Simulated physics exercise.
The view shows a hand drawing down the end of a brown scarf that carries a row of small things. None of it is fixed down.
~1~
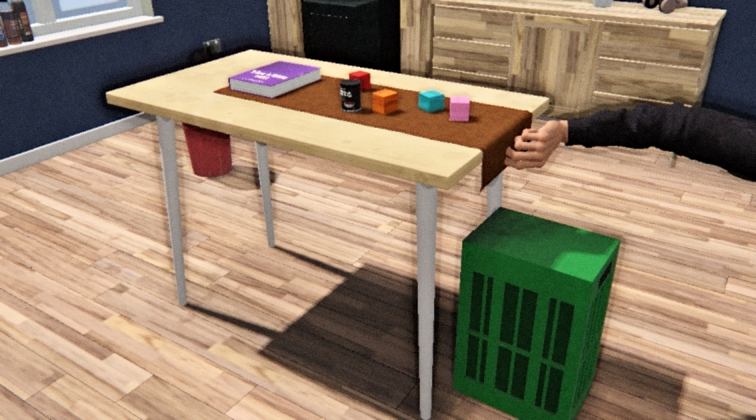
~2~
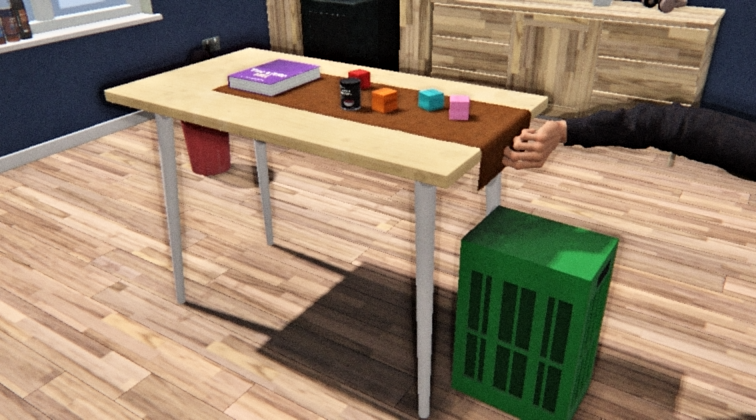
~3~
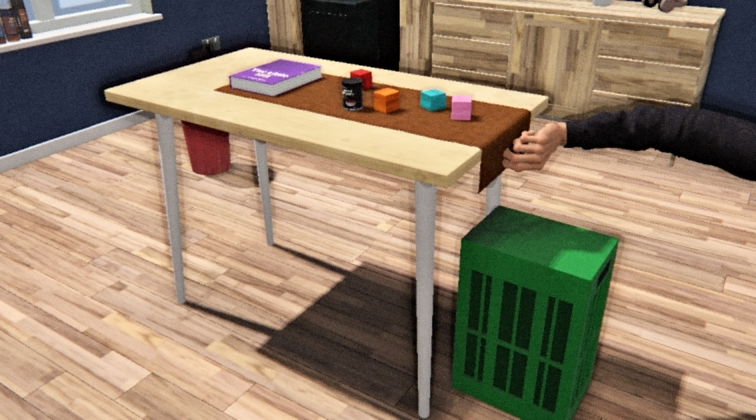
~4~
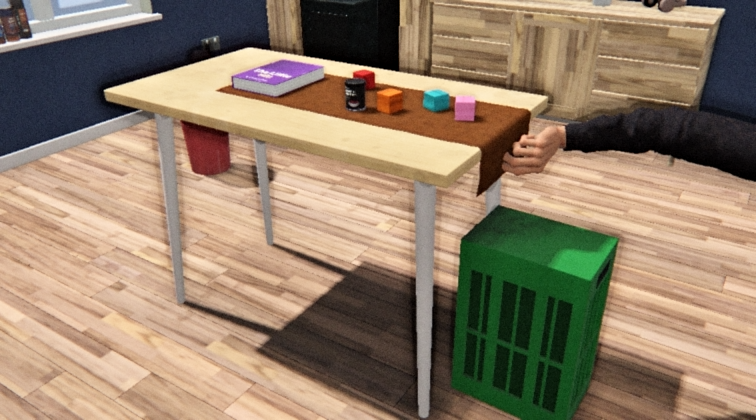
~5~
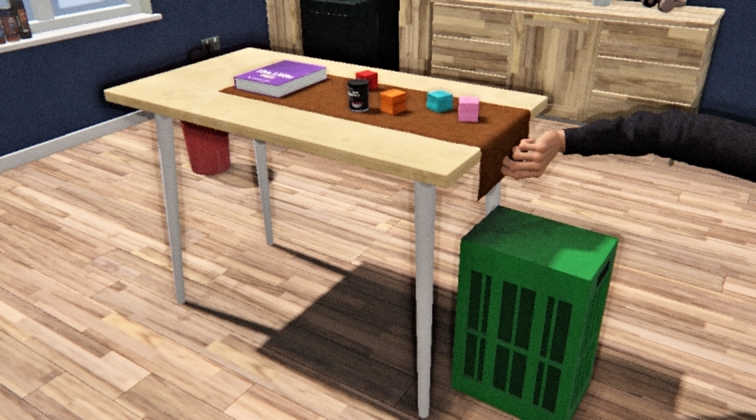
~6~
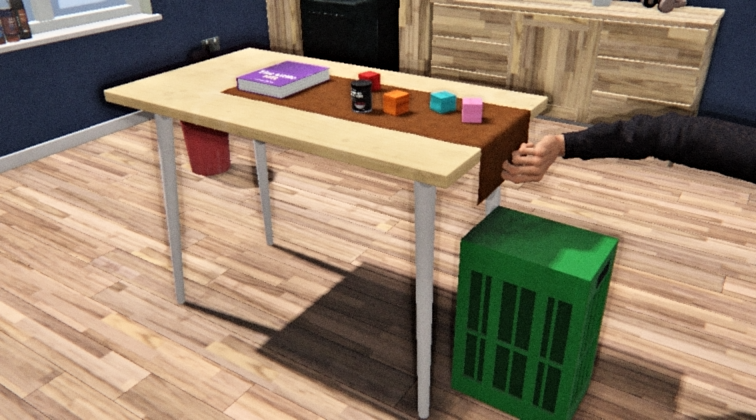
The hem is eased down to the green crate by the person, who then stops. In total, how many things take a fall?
One in total.
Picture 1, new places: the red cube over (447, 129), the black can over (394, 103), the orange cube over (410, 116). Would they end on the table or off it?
Final state: The red cube is no longer up, the black can is still in place, the orange cube is still in place.
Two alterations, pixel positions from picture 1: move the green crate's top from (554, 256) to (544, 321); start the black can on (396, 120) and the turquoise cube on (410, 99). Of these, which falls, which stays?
As for the black can, it leaves the top; as for the turquoise cube, it leaves the top.
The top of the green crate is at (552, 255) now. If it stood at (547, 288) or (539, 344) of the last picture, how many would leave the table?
2 and 4.
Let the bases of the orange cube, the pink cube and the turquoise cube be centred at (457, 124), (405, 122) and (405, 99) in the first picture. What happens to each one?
Orange cube: Off; pink cube: Still on; turquoise cube: Still on.
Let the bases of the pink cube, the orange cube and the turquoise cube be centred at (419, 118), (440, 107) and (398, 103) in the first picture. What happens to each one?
Of the three, the pink cube stays aloft, the orange cube stays aloft and the turquoise cube stays aloft.
Soon after, hem on the crate; pink cube gone.
In the end, hem on the crate; pink cube gone. It carries off one.
